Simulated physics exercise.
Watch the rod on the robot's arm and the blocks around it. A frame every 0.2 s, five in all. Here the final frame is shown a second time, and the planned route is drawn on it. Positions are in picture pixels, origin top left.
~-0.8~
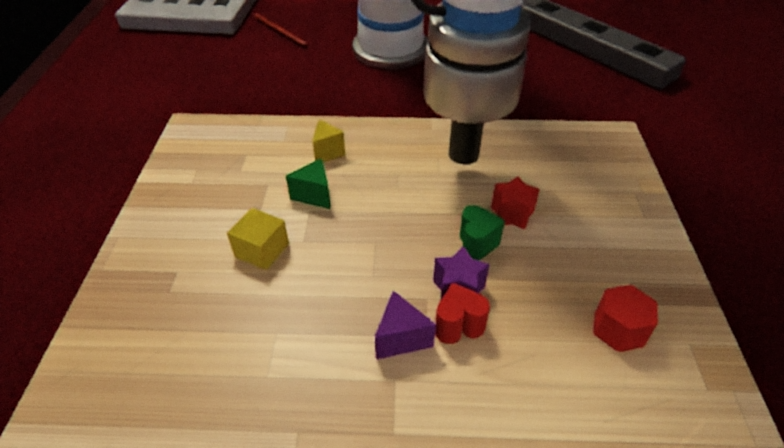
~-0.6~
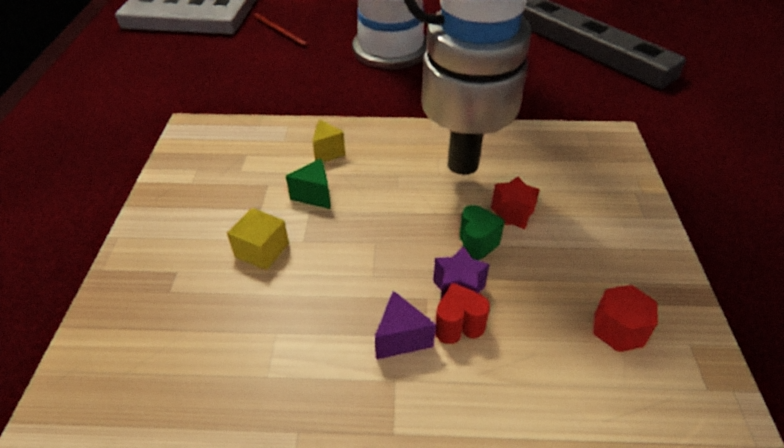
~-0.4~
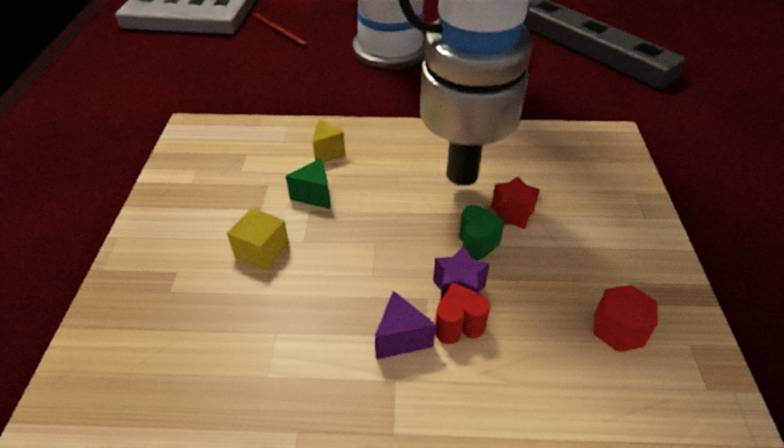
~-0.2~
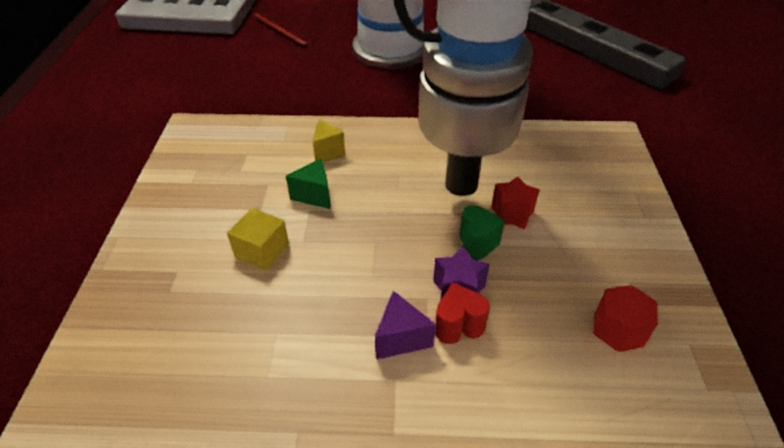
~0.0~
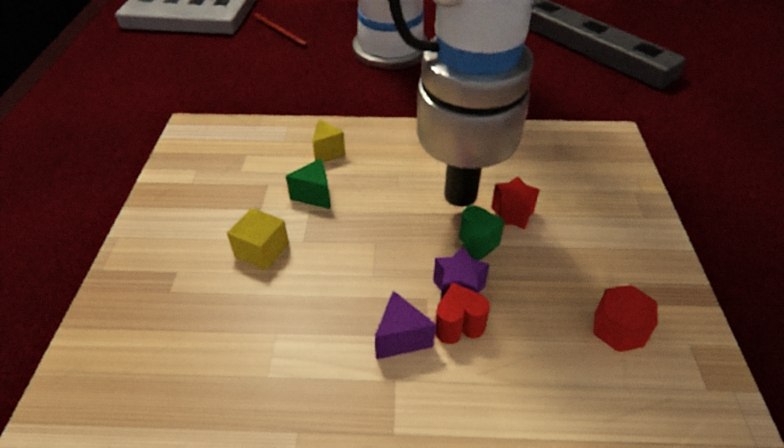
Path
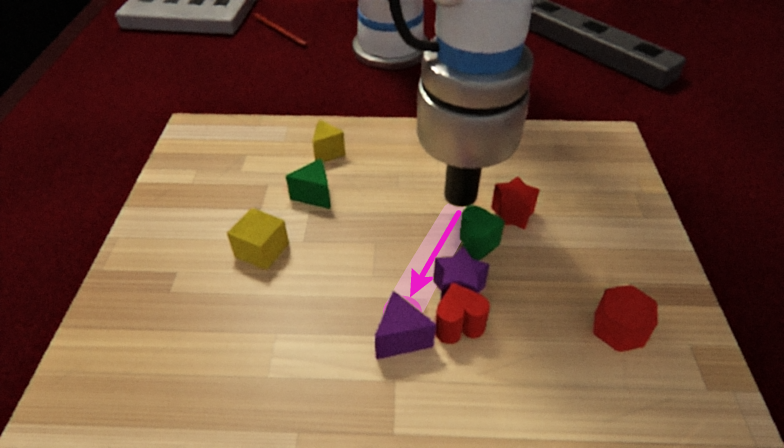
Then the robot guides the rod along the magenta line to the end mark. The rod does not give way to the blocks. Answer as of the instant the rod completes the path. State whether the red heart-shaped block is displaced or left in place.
Once the path ends, it is somewhere new.
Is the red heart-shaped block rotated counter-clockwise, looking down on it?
No, that is not how it ends up.
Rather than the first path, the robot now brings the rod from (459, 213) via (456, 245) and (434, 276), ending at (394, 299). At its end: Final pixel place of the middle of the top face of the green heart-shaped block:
For the centre of its top, I'd go with (494, 247).
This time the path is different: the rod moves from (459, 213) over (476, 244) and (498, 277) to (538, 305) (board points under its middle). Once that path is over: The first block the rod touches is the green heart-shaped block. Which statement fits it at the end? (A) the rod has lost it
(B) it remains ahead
Choice B: It remains ahead.
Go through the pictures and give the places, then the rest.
Rod tip (464, 155); block tops, purple triangular block (401, 316); purple star-shaped block (462, 267); red heart-shaped block (462, 303); green heart-shaped block (481, 221), in the first frame.
Rod (463, 165); blocks unchanged, in the second frame.
Rod (462, 176); blocks unchanged, in the third frame.
Rod (462, 186); blocks unchanged, in the fourth frame.
Rod (461, 196); purple triangular block (401, 316); purple star-shaped block (462, 267); red heart-shaped block (462, 303); green heart-shaped block (481, 221), in the fifth frame.
Path on the board, in a line from (459, 213) to (402, 311).
On the path given first. One third of the way, rod (443, 226); green heart-shaped block (482, 233), turned 50° anticlockwise.
Two thirds of the way, rod (423, 260); purple star-shaped block (460, 270), turned 20° anticlockwise; red heart-shaped block (465, 308); green heart-shaped block (482, 234), turned 55° anticlockwise.
At the end, rod (403, 295); purple triangular block (400, 323), turned 20° anticlockwise; purple star-shaped block (453, 273), turned 55° anticlockwise; red heart-shaped block (470, 313), turned 20° clockwise; green heart-shaped block (482, 234), turned 55° anticlockwise.
